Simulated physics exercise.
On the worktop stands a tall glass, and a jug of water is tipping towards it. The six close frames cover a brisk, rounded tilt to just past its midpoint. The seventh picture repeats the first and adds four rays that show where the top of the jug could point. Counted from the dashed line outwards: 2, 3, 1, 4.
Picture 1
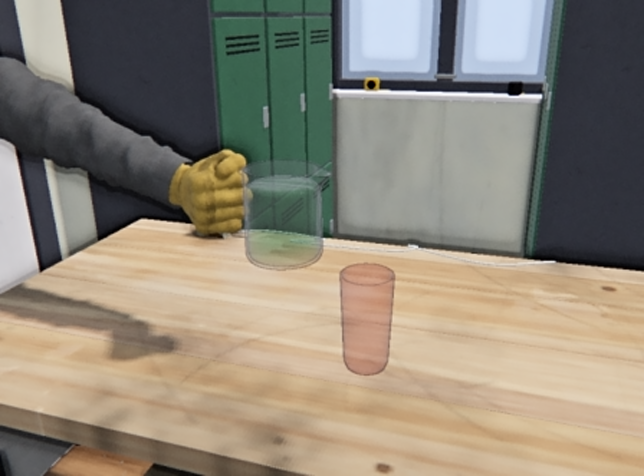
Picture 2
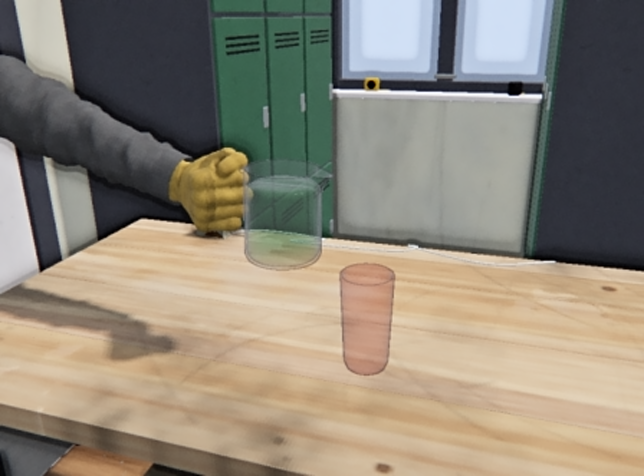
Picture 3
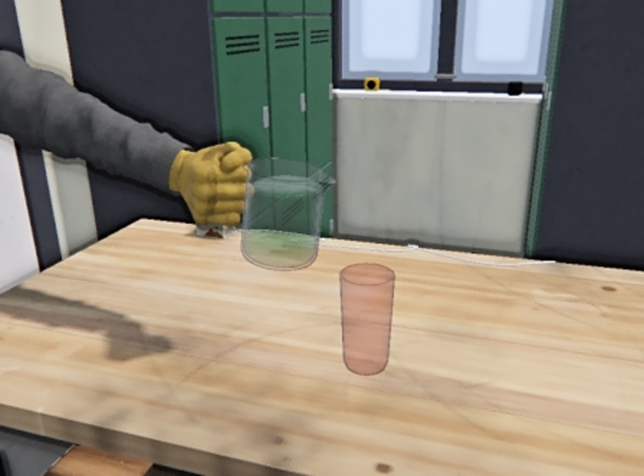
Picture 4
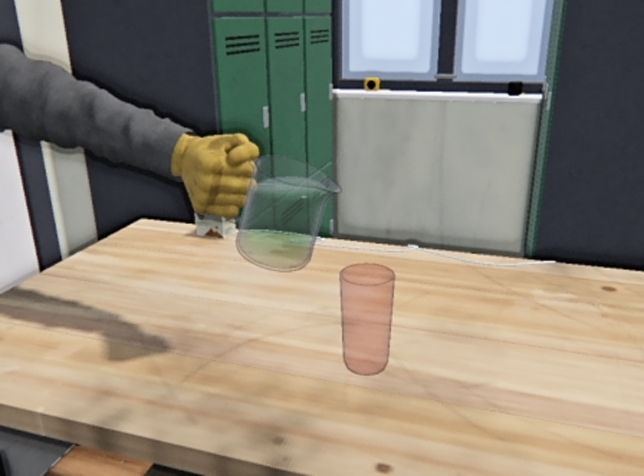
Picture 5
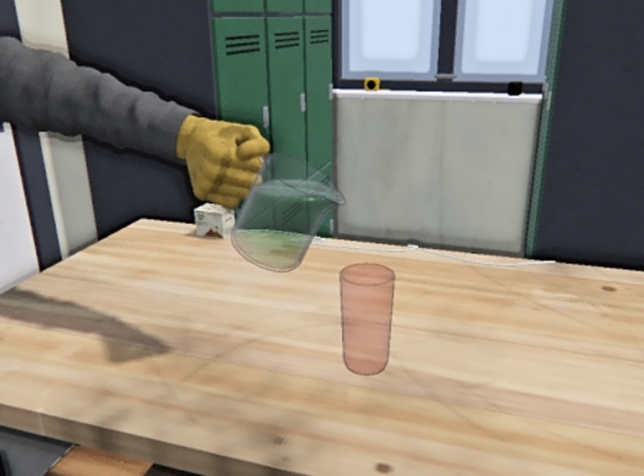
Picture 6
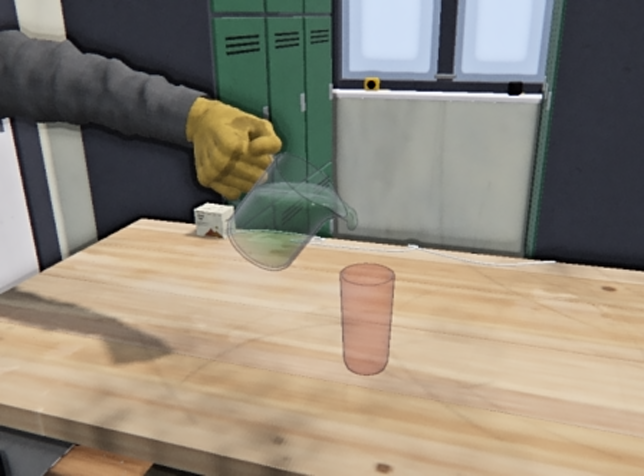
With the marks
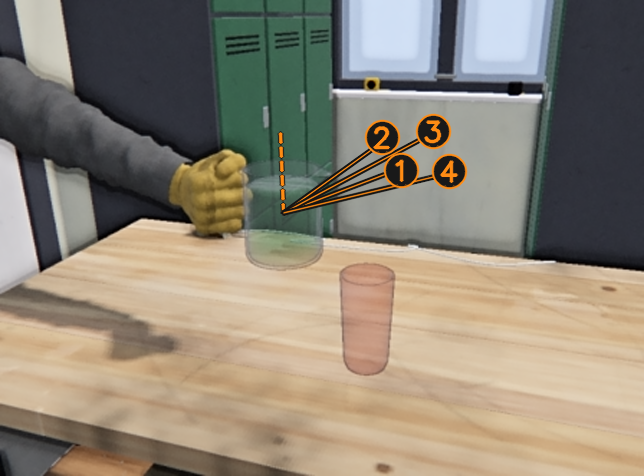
A gloved hand tilts a clear jug rightward until water slips over its lip.
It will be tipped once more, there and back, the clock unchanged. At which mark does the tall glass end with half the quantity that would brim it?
2 beats the others.
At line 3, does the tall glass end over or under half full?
Over.
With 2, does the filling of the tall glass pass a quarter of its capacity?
Yes.
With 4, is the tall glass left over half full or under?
Over half.
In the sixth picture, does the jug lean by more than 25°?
Yes.
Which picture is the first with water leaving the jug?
Picture 6.
On the marked copy, 1 at (384, 174); 2 at (370, 150); 3 at (418, 140); 4 at (433, 177).
If 1 is chosen, the tall glass ends with about 88 % of what it can hold.
If 2 is chosen, the tall glass ends with about 50 % of what it can hold.
If 3 is chosen, the tall glass ends with about 68 % of what it can hold.
If 4 is chosen, the tall glass ends with about 95 % of what it can hold; 8 % of the water is spilt.
